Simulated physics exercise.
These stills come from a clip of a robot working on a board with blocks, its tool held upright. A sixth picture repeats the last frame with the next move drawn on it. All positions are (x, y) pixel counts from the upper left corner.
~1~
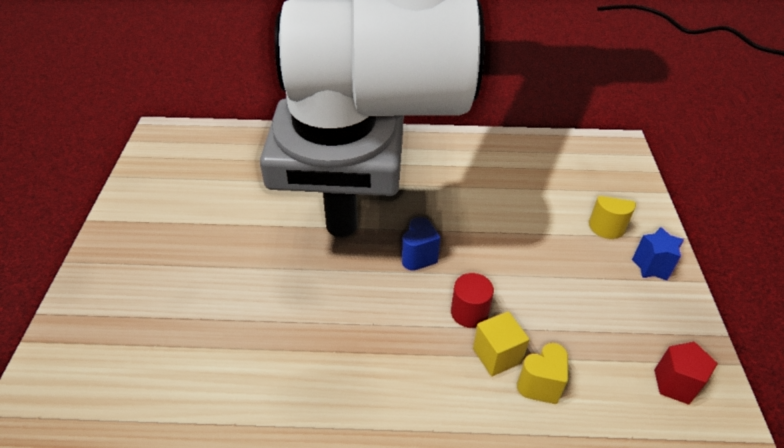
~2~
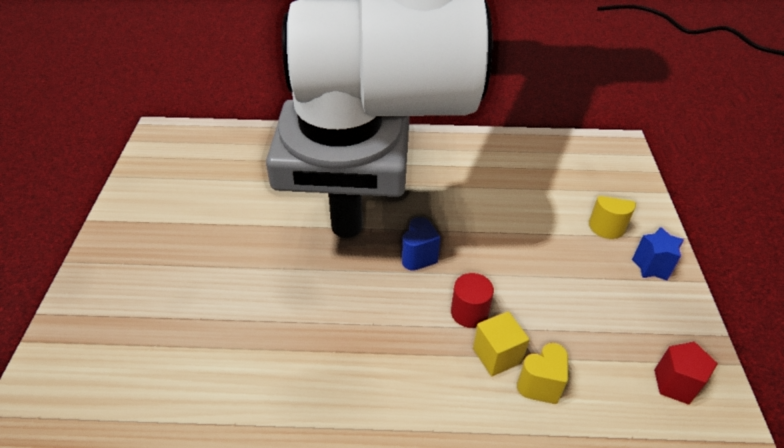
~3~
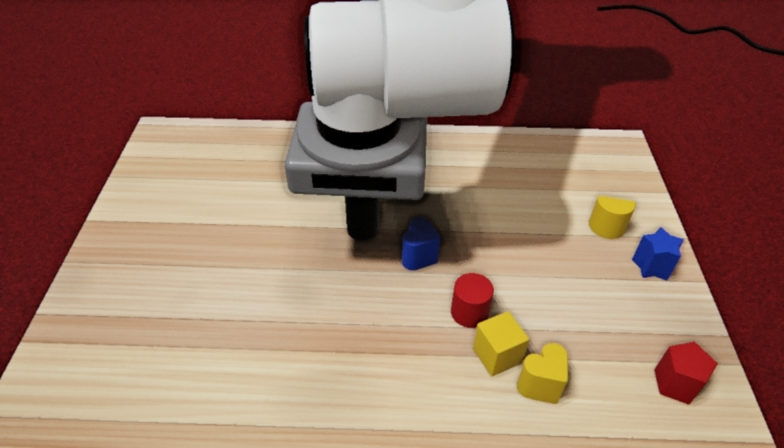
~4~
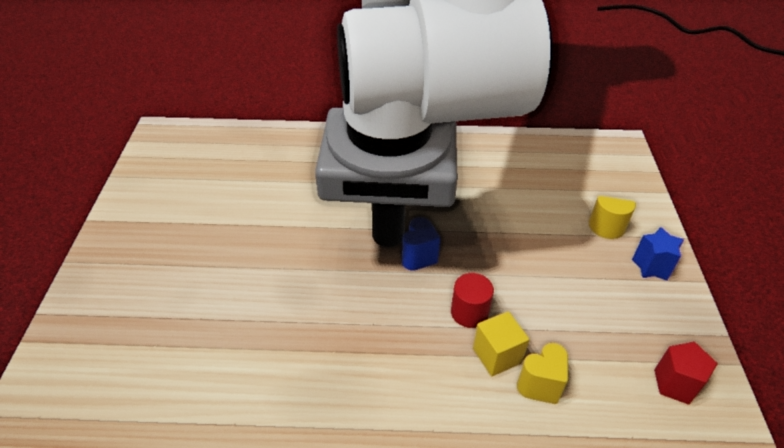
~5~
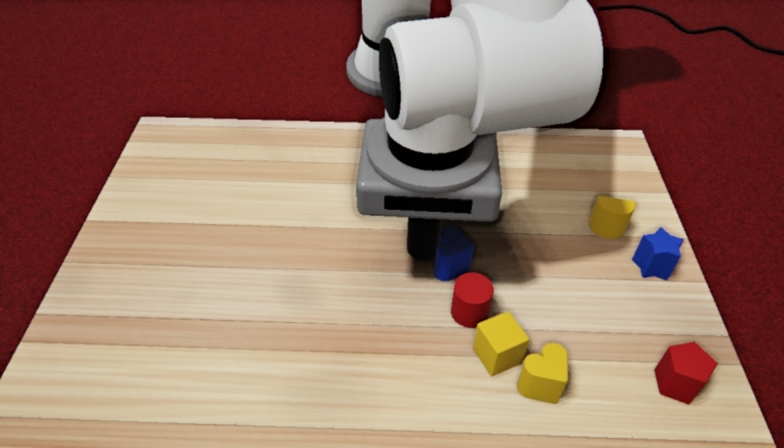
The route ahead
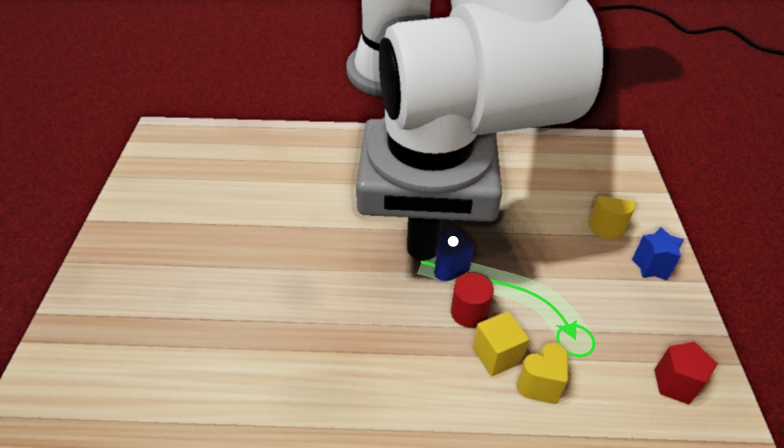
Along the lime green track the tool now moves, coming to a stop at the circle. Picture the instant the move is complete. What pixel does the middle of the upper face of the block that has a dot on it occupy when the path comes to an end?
The centre of its top face lies at (602, 288).
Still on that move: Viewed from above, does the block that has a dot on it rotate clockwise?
No, it doesn't check out.
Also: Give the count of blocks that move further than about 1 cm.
Only one of them.
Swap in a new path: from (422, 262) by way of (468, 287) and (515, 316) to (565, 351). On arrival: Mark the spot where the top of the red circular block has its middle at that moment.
The middle of its top is at (489, 308).
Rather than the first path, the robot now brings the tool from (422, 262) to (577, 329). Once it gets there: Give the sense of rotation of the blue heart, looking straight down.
Viewed from overhead, the blue heart winds up turned anticlockwise.
The drawn path runs from (422, 262) by way of (478, 277) and (536, 296) to (576, 340); the dot is on the blue heart.
What follows on the original path. One third of the way, tool at (482, 264); blue heart at (515, 257).
Two thirds of the way, tool at (541, 283); blue heart at (577, 275).
At the end, tool at (581, 328); blue heart at (602, 288), turned 40° anticlockwise; red circular block not moved.
